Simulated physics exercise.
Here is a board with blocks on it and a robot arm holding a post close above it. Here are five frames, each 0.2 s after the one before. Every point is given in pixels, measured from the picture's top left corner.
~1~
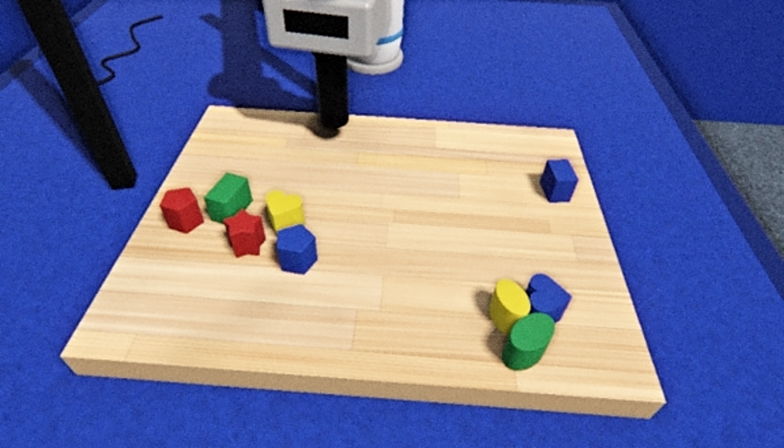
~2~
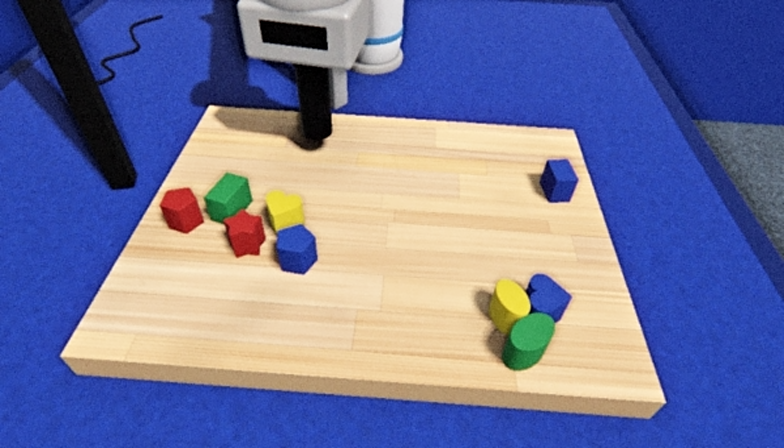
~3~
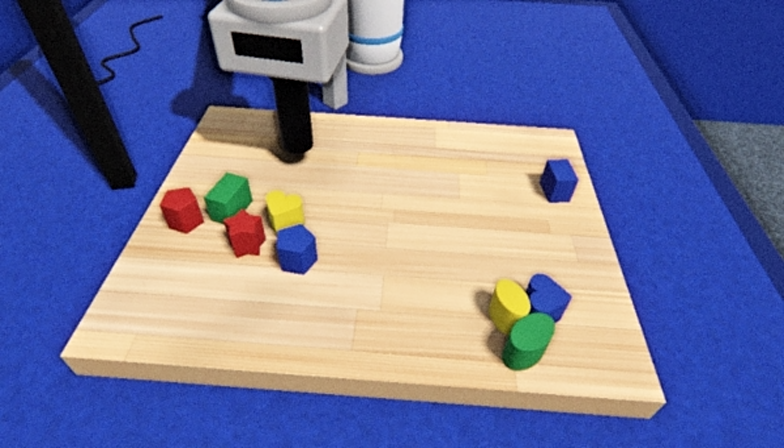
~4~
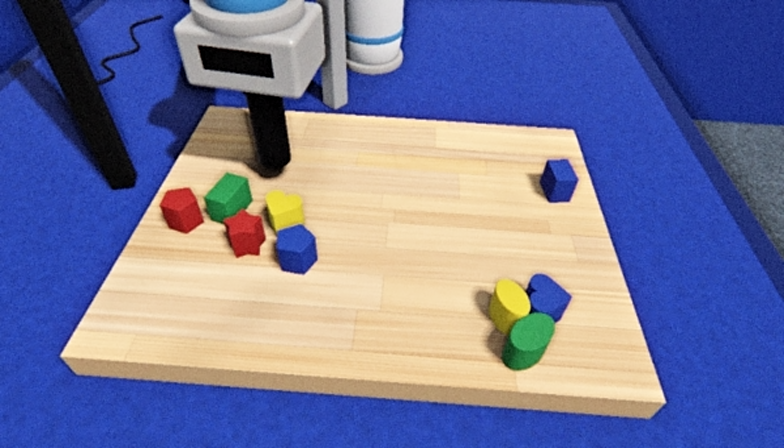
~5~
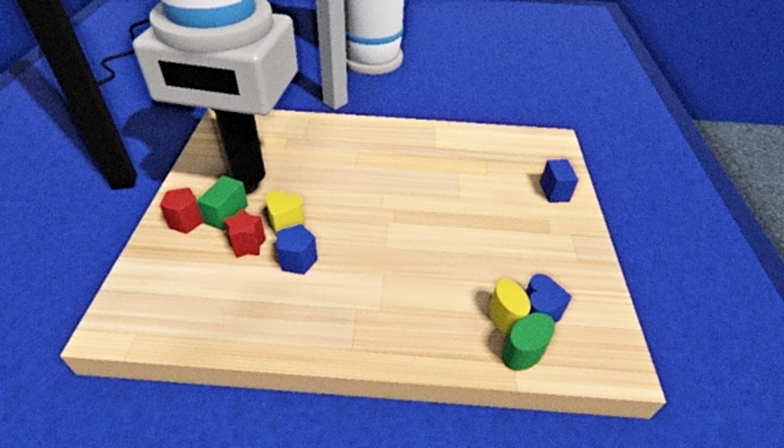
On a wooden board scattered with colored blocks, a robot arm moved its black post from the back edge toward the left and nearer the viewer, then nudged the green block slightly left.
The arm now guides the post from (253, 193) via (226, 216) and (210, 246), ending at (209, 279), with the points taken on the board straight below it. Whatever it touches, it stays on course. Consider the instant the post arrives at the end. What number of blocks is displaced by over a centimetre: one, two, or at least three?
It looks like one block will be pushed more than about 1 cm.
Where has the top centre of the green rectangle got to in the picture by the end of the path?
Roughly at (152, 256).
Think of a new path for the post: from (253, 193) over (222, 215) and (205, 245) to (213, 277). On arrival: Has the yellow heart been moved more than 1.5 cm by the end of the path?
Going by the path, no.
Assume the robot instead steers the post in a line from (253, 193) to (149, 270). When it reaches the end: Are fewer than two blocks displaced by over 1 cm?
No, that is not what happens.
What follows on the original path. One third of the way, post (221, 198); green rectangle (190, 217).
Two thirds of the way, post (203, 228); green rectangle (162, 245), turned 25° clockwise.
At the end, post (202, 261); red pentagon unmoved; green rectangle (152, 256), turned 50° clockwise.
